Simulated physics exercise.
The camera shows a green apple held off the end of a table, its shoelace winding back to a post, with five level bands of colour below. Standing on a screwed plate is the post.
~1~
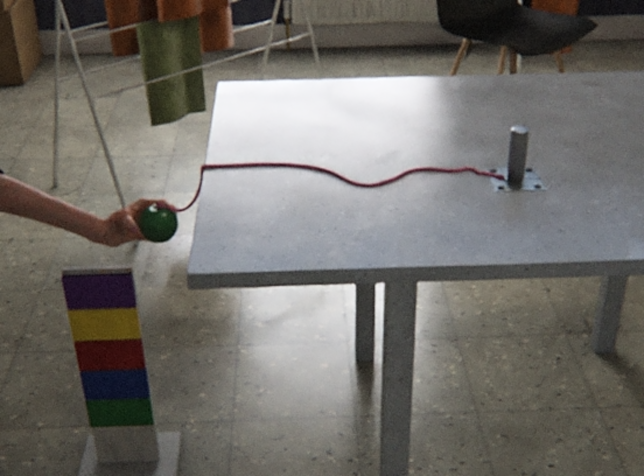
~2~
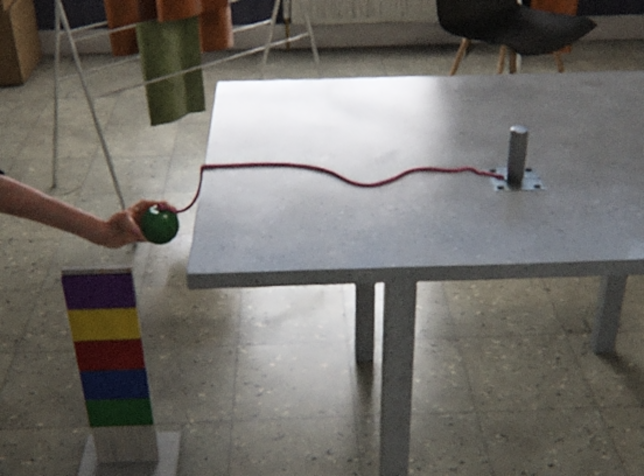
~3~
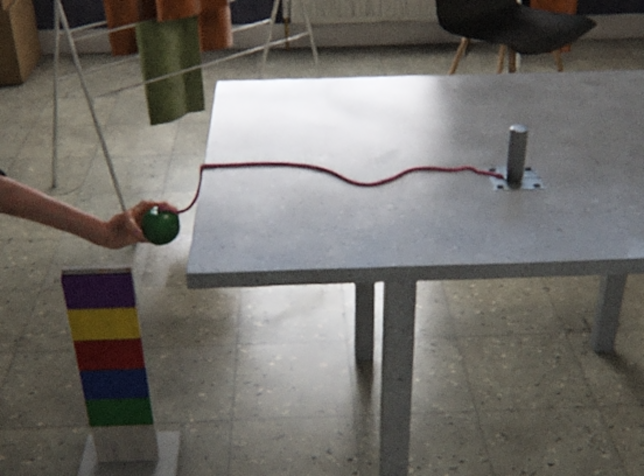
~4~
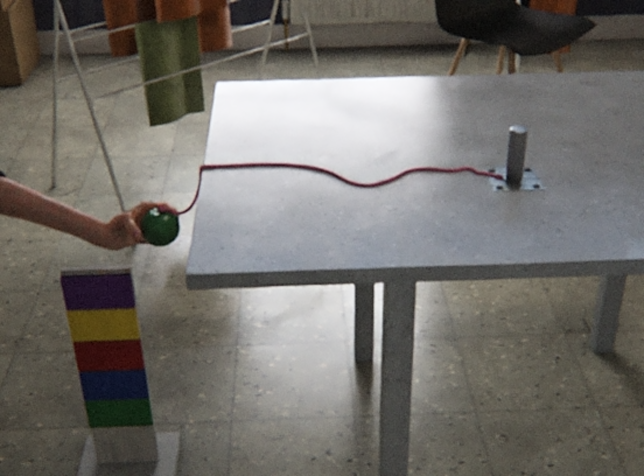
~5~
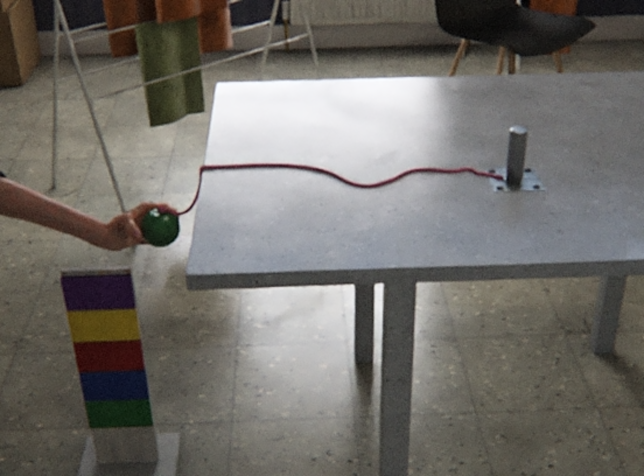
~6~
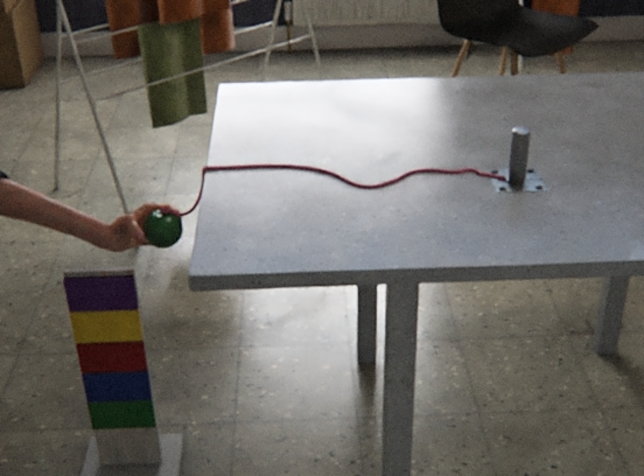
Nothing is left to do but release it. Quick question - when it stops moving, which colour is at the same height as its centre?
I would say purple.
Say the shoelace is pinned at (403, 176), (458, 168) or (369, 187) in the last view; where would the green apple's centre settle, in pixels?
First (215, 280), next (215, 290), last (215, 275).
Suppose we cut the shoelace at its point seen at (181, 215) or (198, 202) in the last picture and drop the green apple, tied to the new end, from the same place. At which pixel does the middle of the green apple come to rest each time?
Case by case: Roughly (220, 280), then roughly (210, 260).
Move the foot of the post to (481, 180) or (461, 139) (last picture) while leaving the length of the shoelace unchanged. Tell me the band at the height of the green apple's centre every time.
Going case by case, it's yellow and then yellow.
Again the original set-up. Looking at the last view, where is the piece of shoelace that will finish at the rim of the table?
That spot is near (246, 166).
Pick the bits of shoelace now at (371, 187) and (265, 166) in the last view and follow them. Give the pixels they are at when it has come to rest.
Final spots: (347, 178), then (225, 177).
A little later, apple near (242, 284); level with purple.
Next, apple near (201, 296); level with purple.
When it is over, apple near (216, 297); level with purple. At purple.
